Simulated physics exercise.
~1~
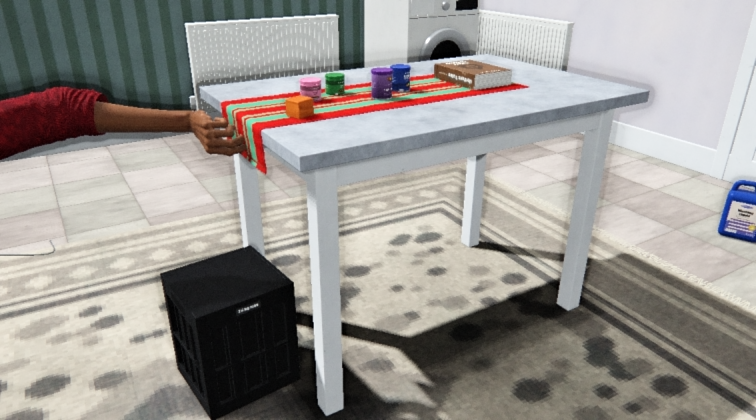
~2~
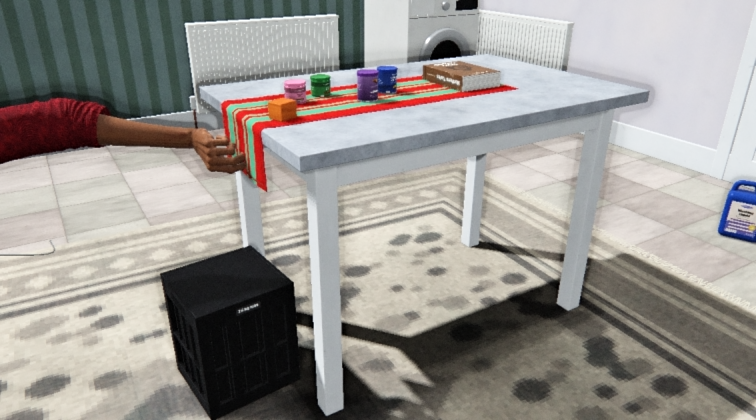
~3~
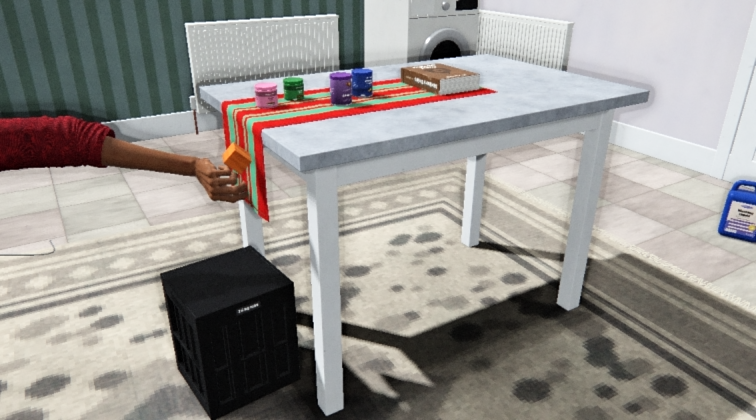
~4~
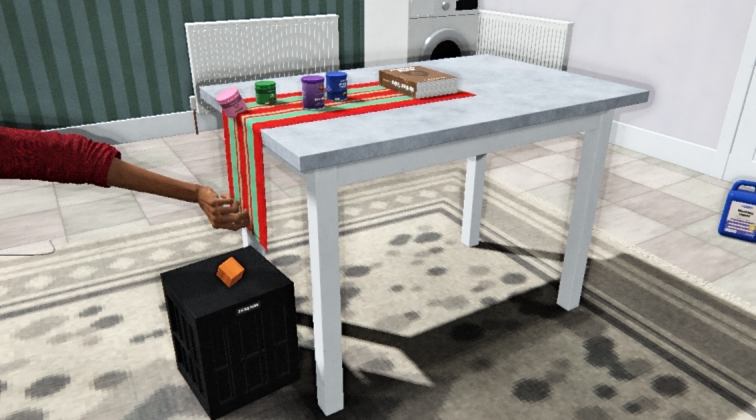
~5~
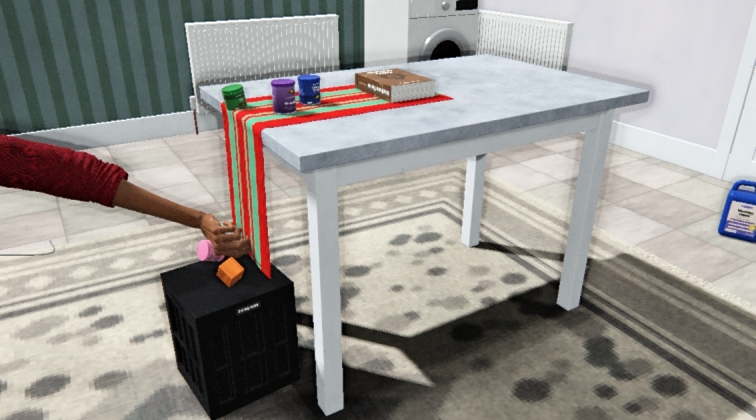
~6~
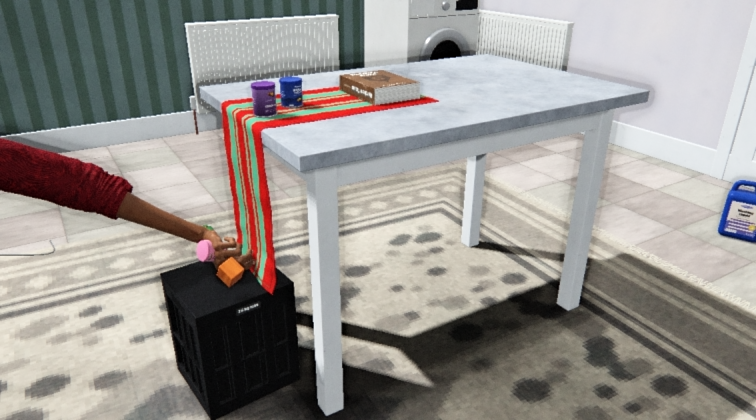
On a gray table, a hand pulls a striped runner down, dropping three small items off.
